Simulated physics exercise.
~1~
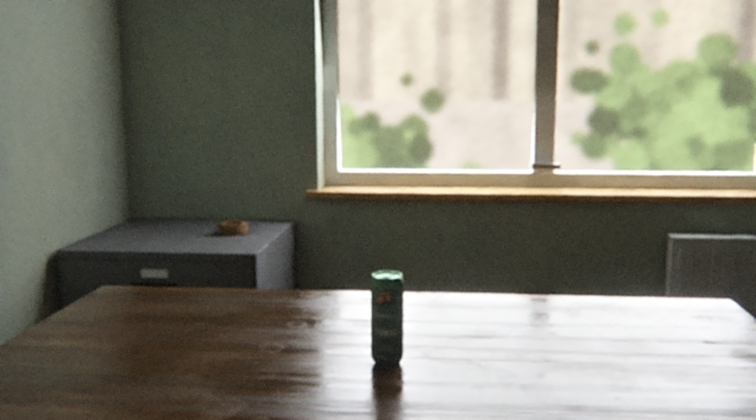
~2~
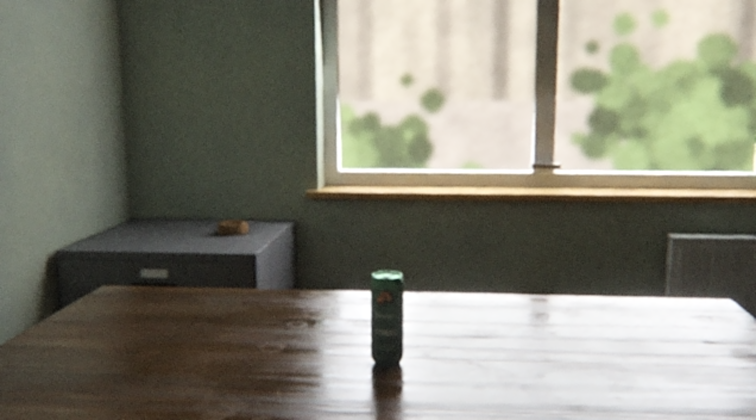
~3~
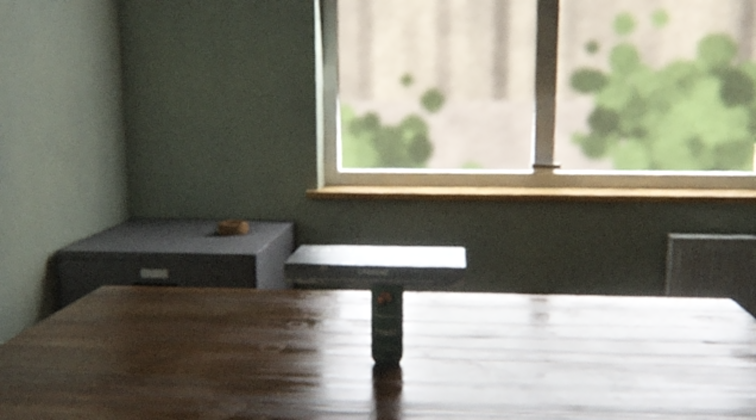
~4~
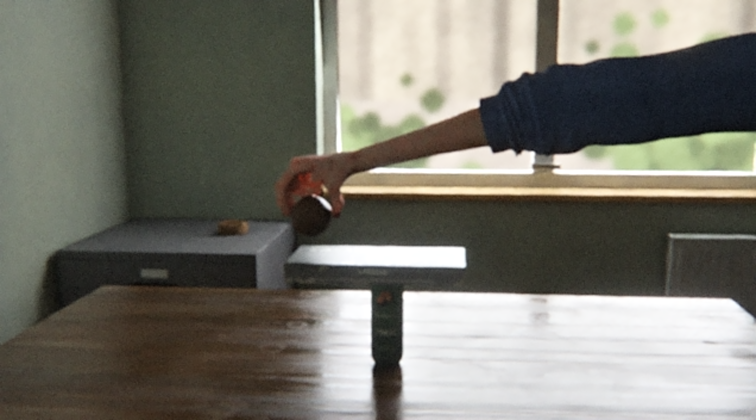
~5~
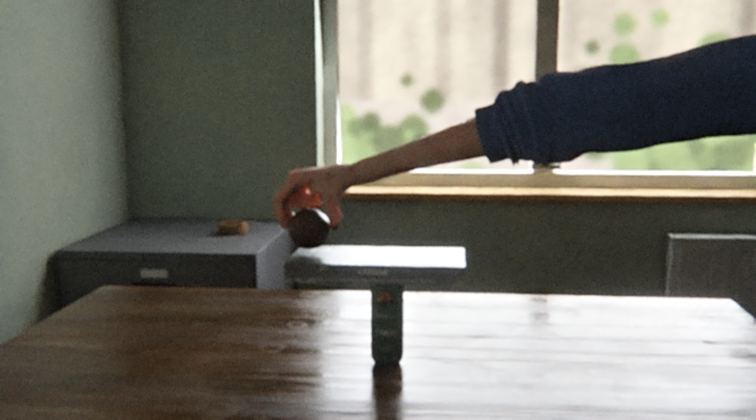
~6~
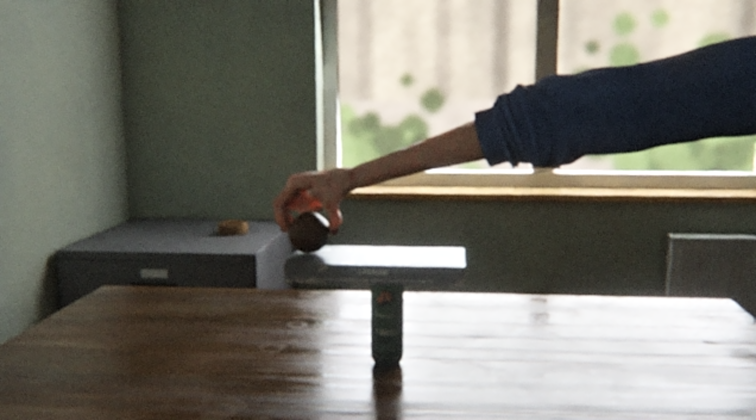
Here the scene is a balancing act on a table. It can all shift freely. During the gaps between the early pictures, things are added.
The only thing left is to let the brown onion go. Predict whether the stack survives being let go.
Prediction: It falls over.
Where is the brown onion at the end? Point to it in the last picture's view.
I'd say around (249, 337) in the last view.
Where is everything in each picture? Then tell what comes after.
The last thing is not in view yet, in the first frame.
The last thing is not in view yet, in the second frame.
The last thing is not in view yet; grey packet (378, 265), in the third frame.
Still above its spot; brown onion (311, 216); grey packet (378, 265), in the fourth frame.
Still above its spot; brown onion (309, 228); grey packet (378, 265), in the fifth frame.
Set down, still held; brown onion (309, 233); grey packet (378, 265), in the sixth frame.
Then, 0.40 s later than the last frame, brown onion and grey packet now fallen.
Then, 0.60 s later than the last frame, things are still on the move.
Then, 0.80 s later than the last frame, green can tilted by 58°.
When it is over, fallen, brown onion, grey packet and green can. End places, in pixels of the last picture, brown onion near (249, 338). The stack gives way.
